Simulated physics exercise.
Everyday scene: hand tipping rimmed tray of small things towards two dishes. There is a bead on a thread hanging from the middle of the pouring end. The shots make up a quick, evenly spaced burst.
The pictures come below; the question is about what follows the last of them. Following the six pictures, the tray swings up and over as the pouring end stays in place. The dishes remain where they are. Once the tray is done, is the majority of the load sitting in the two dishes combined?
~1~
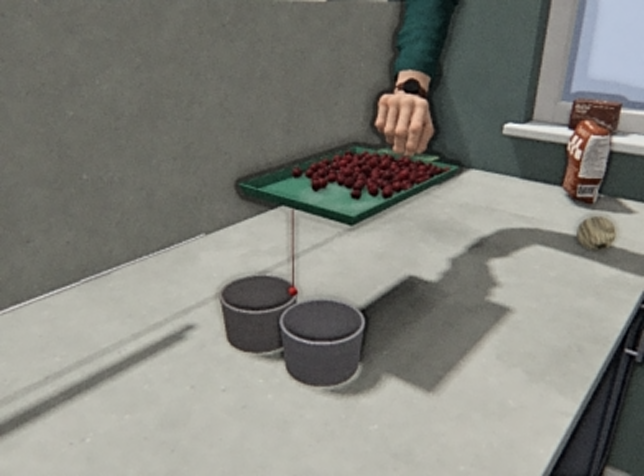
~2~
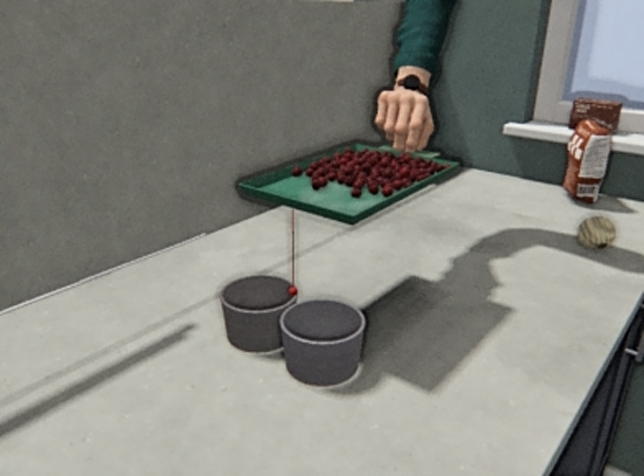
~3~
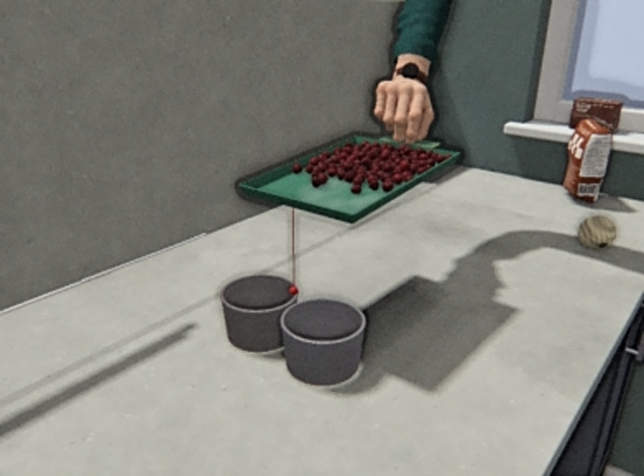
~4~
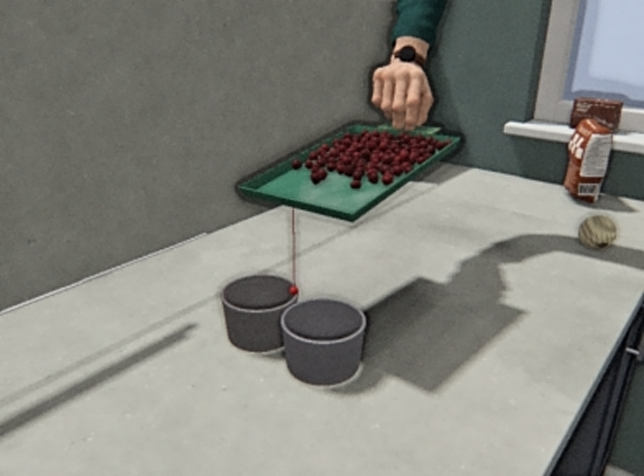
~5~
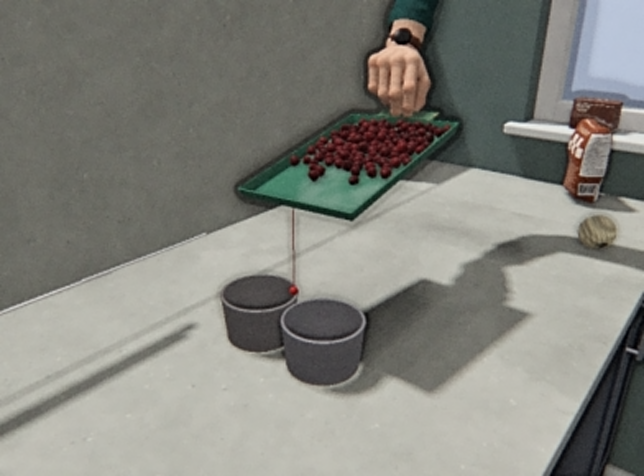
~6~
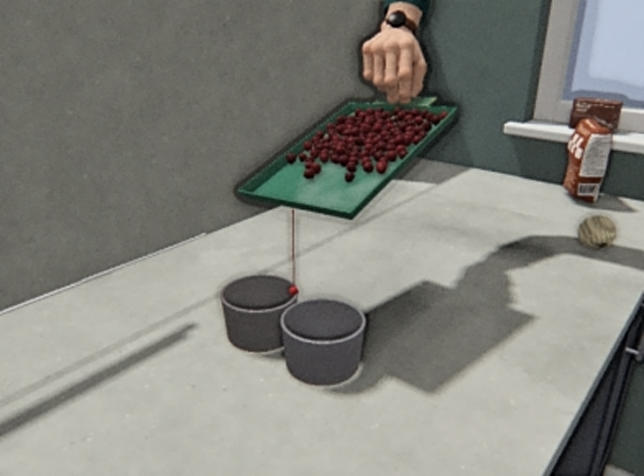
No. Between them the dishes get the lesser amount.
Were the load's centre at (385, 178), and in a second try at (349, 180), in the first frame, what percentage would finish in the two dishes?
40 and 30 per cent.
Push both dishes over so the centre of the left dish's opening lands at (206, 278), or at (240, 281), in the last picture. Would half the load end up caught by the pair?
The bulk of it, then Short of half.
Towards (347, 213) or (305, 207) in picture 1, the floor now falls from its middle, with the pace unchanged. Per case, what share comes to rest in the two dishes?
About 50 and 20 percent.
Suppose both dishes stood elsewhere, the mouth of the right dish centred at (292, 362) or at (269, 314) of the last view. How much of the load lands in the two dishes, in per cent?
Around 30 and around 70 per cent, in that order.
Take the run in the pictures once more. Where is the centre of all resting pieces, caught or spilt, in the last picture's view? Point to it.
Last view, centre at rest - approx. (235, 347).
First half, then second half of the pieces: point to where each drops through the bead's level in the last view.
Around (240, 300) first; around (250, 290) second.
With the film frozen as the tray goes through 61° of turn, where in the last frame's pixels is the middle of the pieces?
Its middle sits at about pixel (272, 196).
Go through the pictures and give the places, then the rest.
In the first picture, corners of the pouring end near (244, 184) and (352, 214), level; middle of the load near (367, 172), dried cherries; left dish near (232, 325); right dish near (296, 356); bead on its thread near (293, 292).
In the second picture, corners of the pouring end near (244, 184) and (352, 213), level; middle of the load near (368, 170).
In the third picture, corners of the pouring end near (244, 184) and (352, 212), tipped barely, lowest at the left corner; middle of the load near (368, 163).
In the fourth picture, corners of the pouring end near (244, 186) and (352, 211), tipped a little, lowest at the left corner; middle of the load near (367, 154).
In the fifth picture, corners of the pouring end near (243, 187) and (350, 210), tipped a little, lowest at the left corner; middle of the load near (366, 146).
In the sixth picture, corners of the pouring end near (243, 189) and (349, 209), tipped clearly, lowest at the left corner; middle of the load near (363, 138), a little on the move; left dish near (233, 324); right dish near (297, 355).
Shortly afterwards, tray tipped steeply; near two thirds on the tray; only a few in the left dish; a little outside both; near a quarter in the air.
Next, tray tipped right over; a little on the tray; only a few in the right dish; near a quarter in the left dish; near half outside both; a little in the air.
Some moments later, tray tipped past a quarter turn; a little in the right dish; near a third in the left dish; near two thirds outside both.
In the end, tray tipped past a quarter turn; a little in the right dish; near a third in the left dish; near two thirds outside both.
